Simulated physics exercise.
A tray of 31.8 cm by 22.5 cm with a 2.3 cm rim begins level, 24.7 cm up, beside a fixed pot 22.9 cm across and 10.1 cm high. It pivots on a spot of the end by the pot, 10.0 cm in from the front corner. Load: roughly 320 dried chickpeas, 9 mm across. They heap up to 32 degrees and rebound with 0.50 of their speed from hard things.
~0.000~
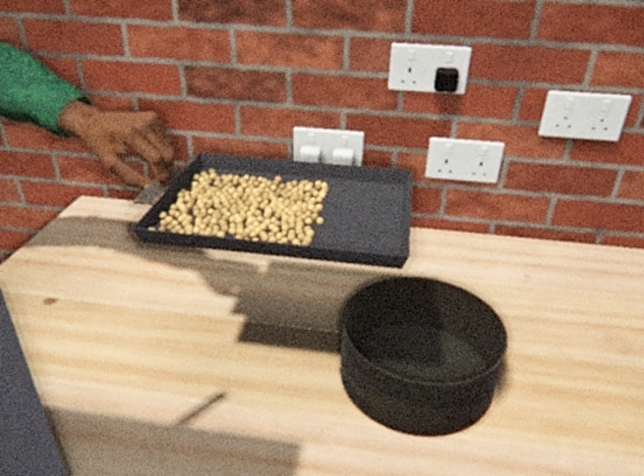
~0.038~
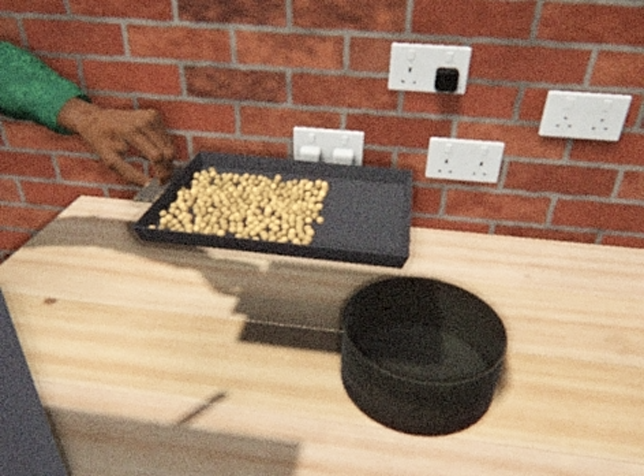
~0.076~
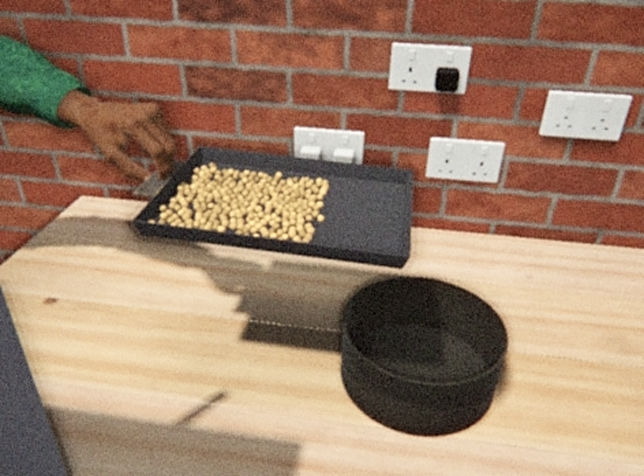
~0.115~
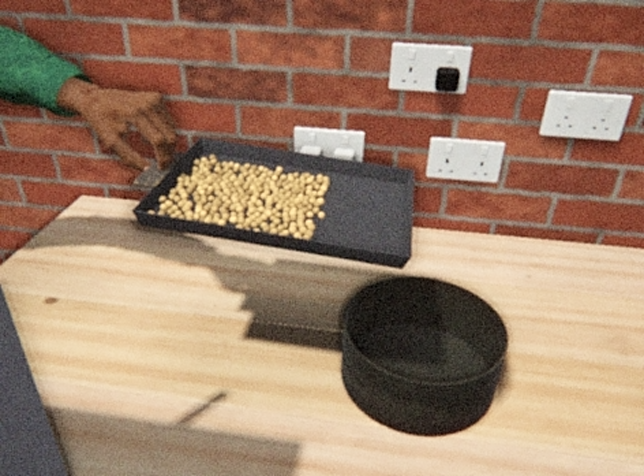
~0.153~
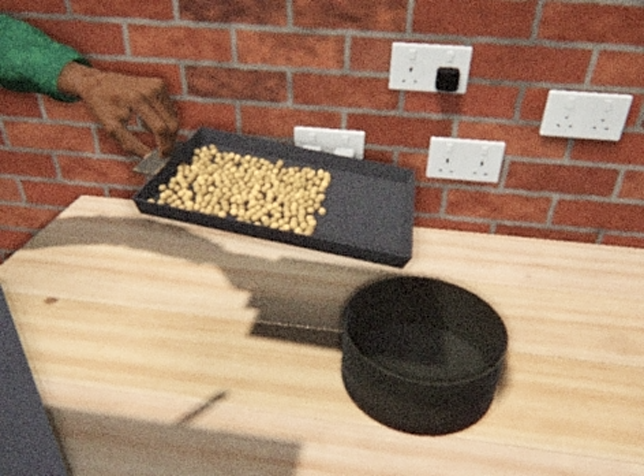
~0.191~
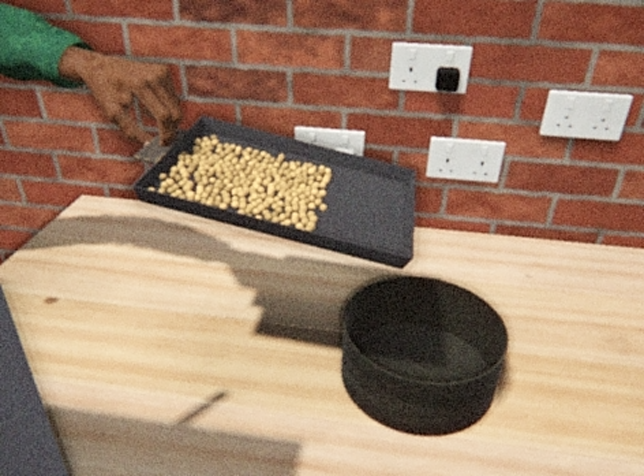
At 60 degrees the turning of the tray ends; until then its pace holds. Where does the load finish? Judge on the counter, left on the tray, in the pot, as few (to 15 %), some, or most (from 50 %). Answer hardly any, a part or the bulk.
Counter: Hardly any, tray: The bulk, pot: A part.
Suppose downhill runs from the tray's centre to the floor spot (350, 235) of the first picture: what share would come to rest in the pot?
Some 35 per cent.
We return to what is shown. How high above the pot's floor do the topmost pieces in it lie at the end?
About 1.5 cm.
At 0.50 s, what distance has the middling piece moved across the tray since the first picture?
About 3 cm.
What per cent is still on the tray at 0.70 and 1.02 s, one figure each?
In turn: 100, 60.
Then, at 0.50 s, tilt 35 degrees; the tray holds 100 %, the pot 0 %.
After 0.70 s, tilt 51 degrees; the tray holds 100 %, the pot 0 %.
After 1.02 s, tilt 60 degrees; the tray holds 60 %, the pot 25 %.
By 2.0 s all is still; counter 5 %, tray 60 %, pot 35 %.
